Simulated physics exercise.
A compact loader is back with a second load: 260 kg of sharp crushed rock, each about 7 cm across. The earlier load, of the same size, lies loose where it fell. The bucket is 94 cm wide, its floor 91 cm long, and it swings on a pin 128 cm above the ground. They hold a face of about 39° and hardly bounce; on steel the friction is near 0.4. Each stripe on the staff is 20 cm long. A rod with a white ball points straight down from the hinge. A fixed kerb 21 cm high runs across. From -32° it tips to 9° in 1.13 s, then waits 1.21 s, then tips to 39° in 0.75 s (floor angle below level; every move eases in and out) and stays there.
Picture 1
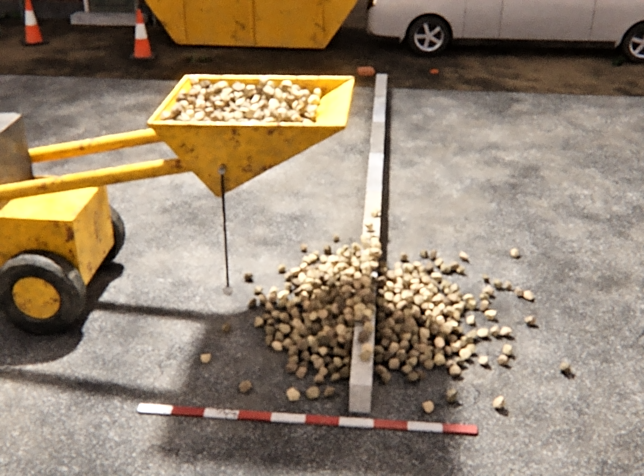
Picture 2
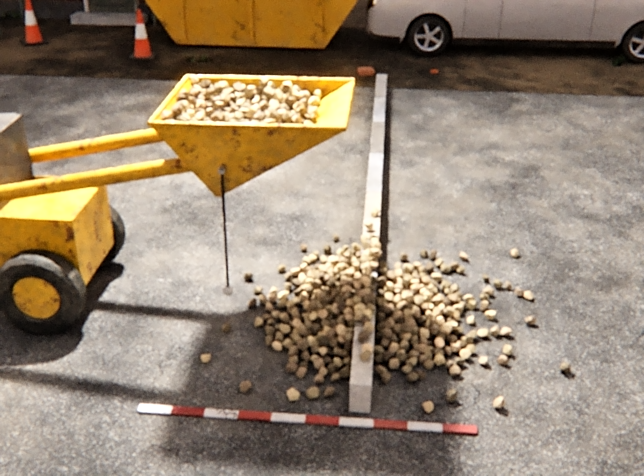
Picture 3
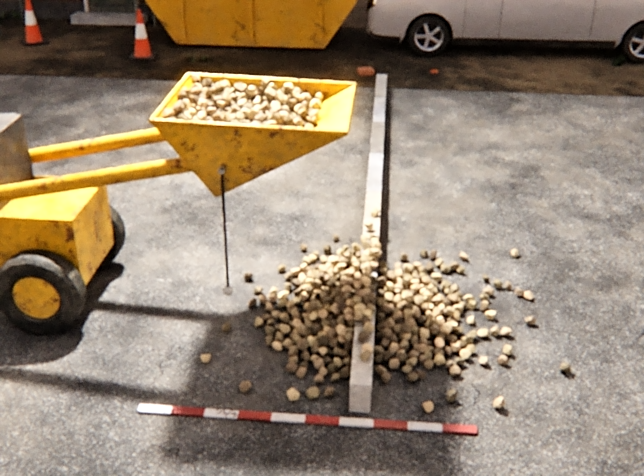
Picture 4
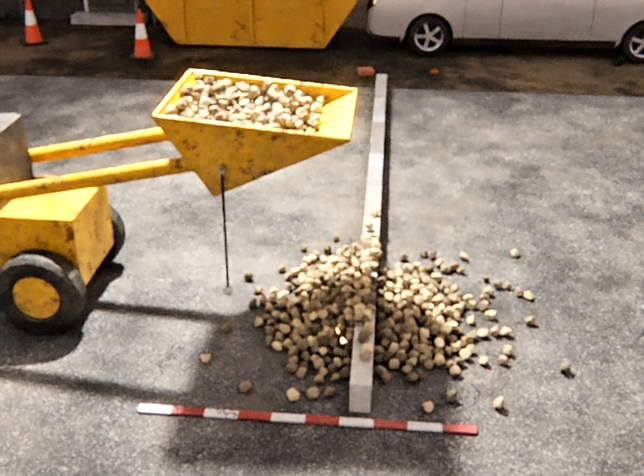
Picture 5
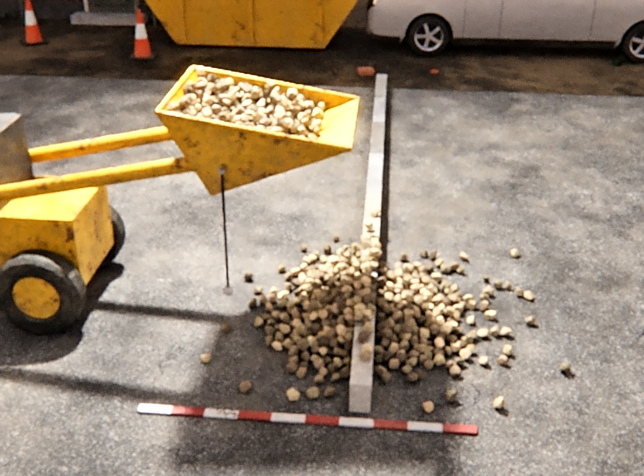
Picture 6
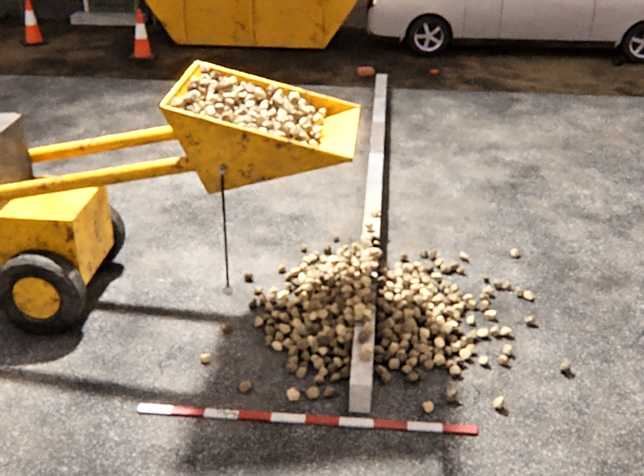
On grey tarmac, a yellow loader's stone-filled bucket slowly tilting forward, its right lip lowering slightly beside stones heaped across a kerb.
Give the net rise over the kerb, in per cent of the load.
About 53 per cent.
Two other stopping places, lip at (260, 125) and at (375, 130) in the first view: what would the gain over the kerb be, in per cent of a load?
About 0 and 90 per cent.
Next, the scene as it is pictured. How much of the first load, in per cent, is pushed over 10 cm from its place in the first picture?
About 5 per cent.
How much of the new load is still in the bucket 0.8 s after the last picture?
It holds some 100 per cent.
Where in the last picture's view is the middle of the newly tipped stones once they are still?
Around (380, 298).
Then, 0.4 s after the last picture the floor is at 3°; in per cent of one load, 100 in the bucket, 62 on this side of the kerb, 38 over the kerb; the foremost stones are at (520, 302).
Then, 0.8 s after the last picture the floor is at 9°; in per cent of one load, 100 in the bucket, 62 on this side of the kerb, 38 over the kerb; the foremost stones are at (520, 302).
Then, 3.1 s after the last picture the floor is at 39°; in per cent of one load, 22 in the bucket, 123 on this side of the kerb, 55 over the kerb; the foremost stones are at (520, 302).
Then, 5.5 s after the last picture the floor is at 39°; in per cent of one load, 0 in the bucket, 109 on this side of the kerb, 91 over the kerb; the foremost stones are at (525, 306). Net gain over the kerb, 53.
